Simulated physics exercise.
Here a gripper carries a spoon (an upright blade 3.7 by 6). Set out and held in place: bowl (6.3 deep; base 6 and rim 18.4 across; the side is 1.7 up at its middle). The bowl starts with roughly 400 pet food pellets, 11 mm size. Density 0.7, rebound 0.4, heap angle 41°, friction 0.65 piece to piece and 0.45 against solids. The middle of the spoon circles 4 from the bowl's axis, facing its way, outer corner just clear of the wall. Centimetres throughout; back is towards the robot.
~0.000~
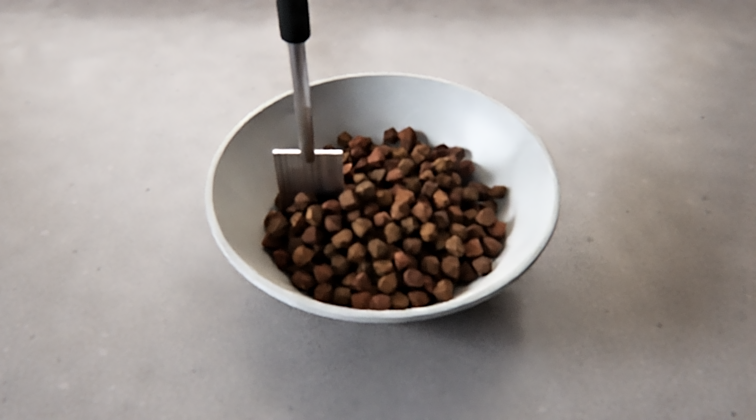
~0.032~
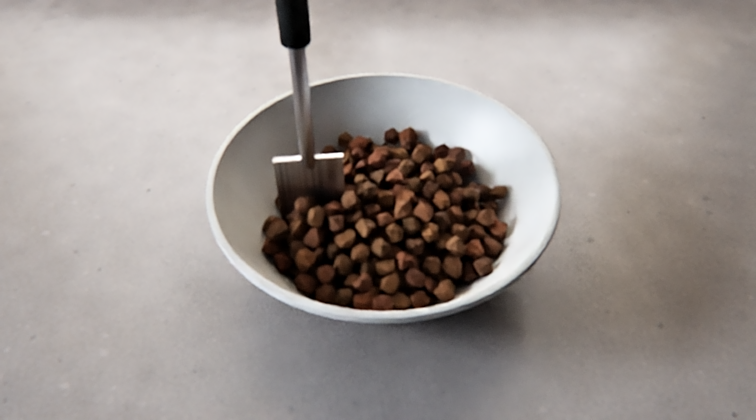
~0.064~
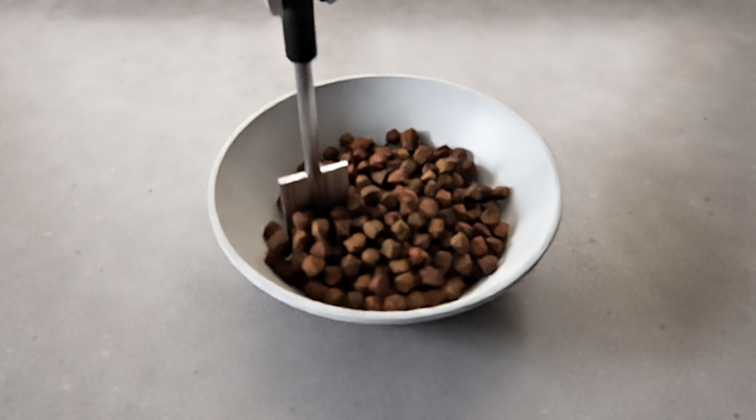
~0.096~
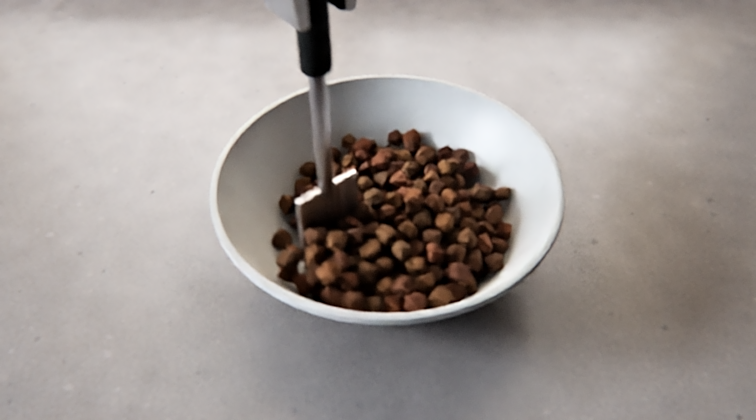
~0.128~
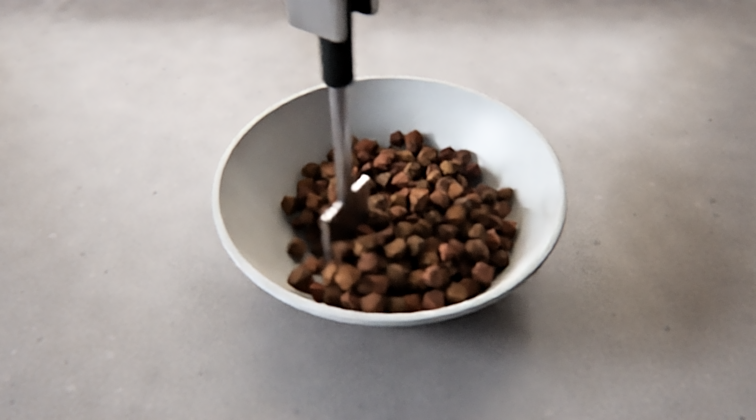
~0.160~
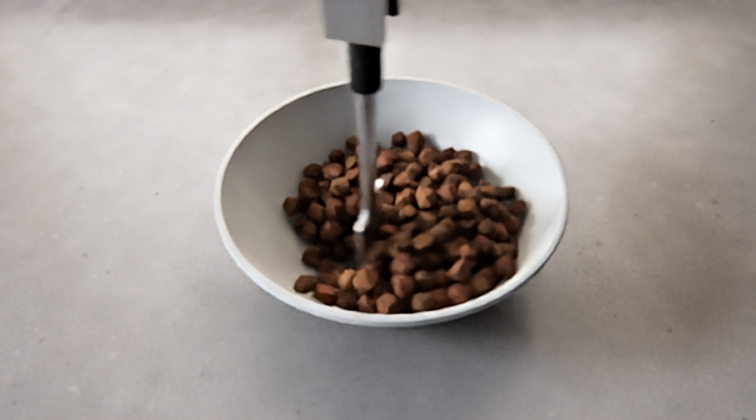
The clip opens on a pale bowl of brown pellets on a grey surface, with a flat metal blade standing upright at the left. A gripper comes into view above as the blade sweeps toward the front and right, turning edge-on and pushing pellets aside, leaving bare bowl at left.
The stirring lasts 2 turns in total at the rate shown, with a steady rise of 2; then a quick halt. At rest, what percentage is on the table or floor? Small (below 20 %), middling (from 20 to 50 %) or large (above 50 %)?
Answer: Small; below 20 % of the pet food pellets finish on the table or floor.
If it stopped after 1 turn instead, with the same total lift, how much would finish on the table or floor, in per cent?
It would be near 10 per cent.
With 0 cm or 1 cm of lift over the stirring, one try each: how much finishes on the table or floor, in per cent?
Some 25 and 15 per cent.
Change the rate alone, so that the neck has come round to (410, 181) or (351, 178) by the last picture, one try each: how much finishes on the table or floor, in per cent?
About 25 and 5 per cent.
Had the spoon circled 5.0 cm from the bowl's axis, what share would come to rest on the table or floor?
In that case some 15 per cent.
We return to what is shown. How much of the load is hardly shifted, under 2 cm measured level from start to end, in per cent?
About 10 per cent.
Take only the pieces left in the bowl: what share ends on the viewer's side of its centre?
Some 50 per cent.
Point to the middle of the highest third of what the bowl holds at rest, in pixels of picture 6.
Near (391, 206).
After 0.63 s, 329° round, highest piece 8 above the table; 365 in the bowl, 22 on the table or floor, 9 in flight or on the tool.
After 1.10 s, 222° round, highest piece 9 above the table; 353 in the bowl, 43 on the table or floor.
After 1.53 s, 0° round, highest piece 6 above the table; 350 in the bowl, 46 on the table or floor.
After 2.23 s, 0° round, highest piece 6 above the table; 350 in the bowl, 46 on the table or floor.
At rest, 350 in the bowl, 46 on the table or floor. That is 12 % on the table or floor.
